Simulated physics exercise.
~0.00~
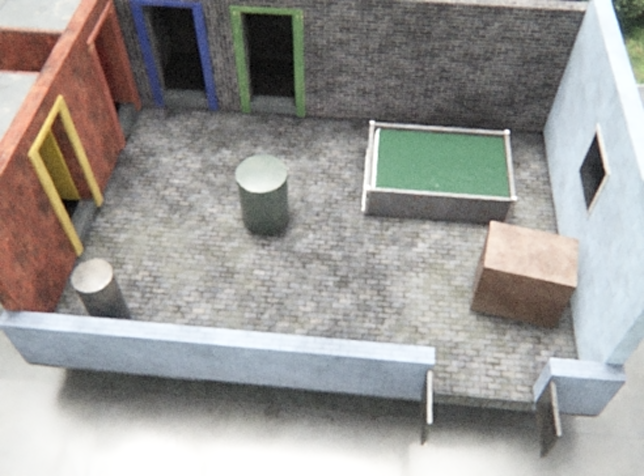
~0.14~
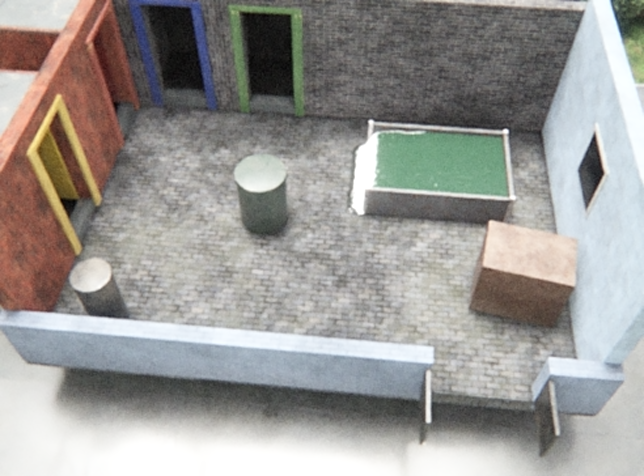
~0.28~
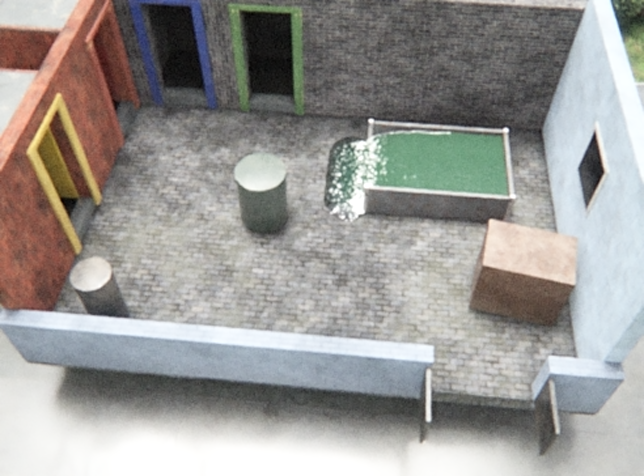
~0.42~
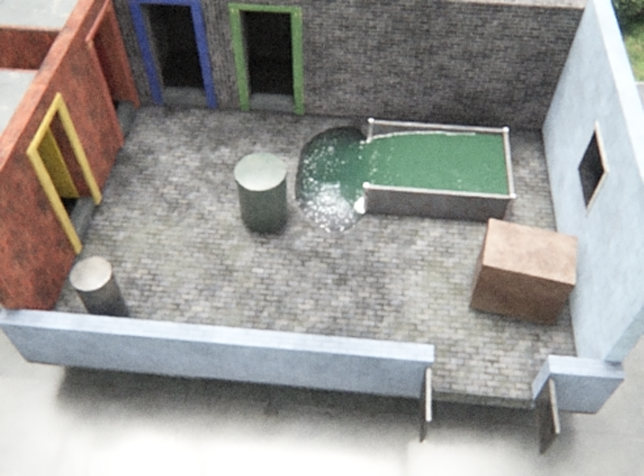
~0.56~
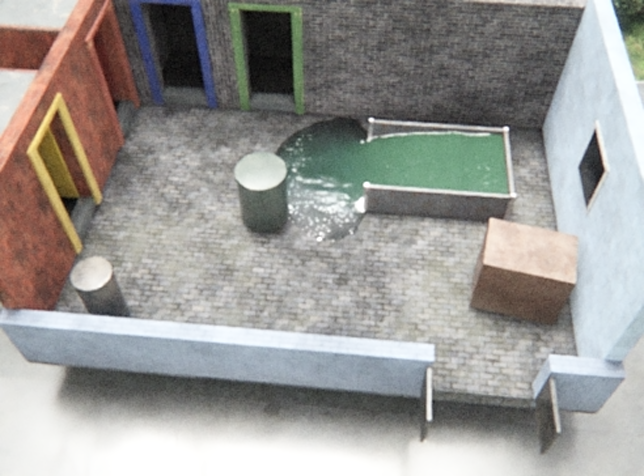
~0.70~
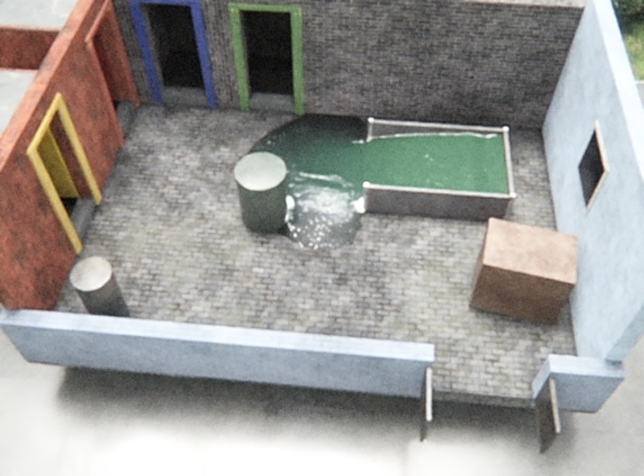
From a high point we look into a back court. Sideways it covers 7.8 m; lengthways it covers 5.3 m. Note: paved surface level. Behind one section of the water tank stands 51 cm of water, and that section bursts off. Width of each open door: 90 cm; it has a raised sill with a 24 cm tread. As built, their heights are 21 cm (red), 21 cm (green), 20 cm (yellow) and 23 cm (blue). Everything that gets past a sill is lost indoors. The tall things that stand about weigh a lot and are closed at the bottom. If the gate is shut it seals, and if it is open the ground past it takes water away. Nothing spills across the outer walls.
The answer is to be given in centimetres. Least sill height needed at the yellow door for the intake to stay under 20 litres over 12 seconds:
6 cm or so.
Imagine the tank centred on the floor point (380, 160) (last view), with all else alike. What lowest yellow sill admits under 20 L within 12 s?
At least some 10.0 centimetres tall.
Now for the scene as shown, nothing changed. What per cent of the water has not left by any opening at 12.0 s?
Close to 96 per cent is still present.
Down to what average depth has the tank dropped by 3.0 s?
Near 14 cm, averaged.
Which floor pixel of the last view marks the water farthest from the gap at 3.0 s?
I'd put the front's tip around (67, 279).
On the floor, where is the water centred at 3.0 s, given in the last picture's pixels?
I'd say around (279, 174).
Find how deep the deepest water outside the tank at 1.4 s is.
About 24 cm.
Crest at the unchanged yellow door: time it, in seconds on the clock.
Some 4.0 s, more or less.
After 1.4 s water covers 25 % of the floor, deepest (24 cm) near (287, 207); it has not reached the yellow door.
After 3.0 s water covers 50 % of the floor, deepest (32 cm) near (138, 104); 9 cm at the yellow door, 0 litres in over its 20 cm sill.
After 12.0 s water covers 95 % of the floor, deepest (10 cm) near (560, 262); 5 cm at the yellow door, 0 litres in over its 20 cm sill.
At the yellow door as built, the water arrived by 2.3 s and peaked near 10 cm at 4.2 s.
With a sill of 5 cm, 31 litres would have come in within the 12 s; with 6.5 cm, 13 litres. So under 20 litres takes about 6 cm.
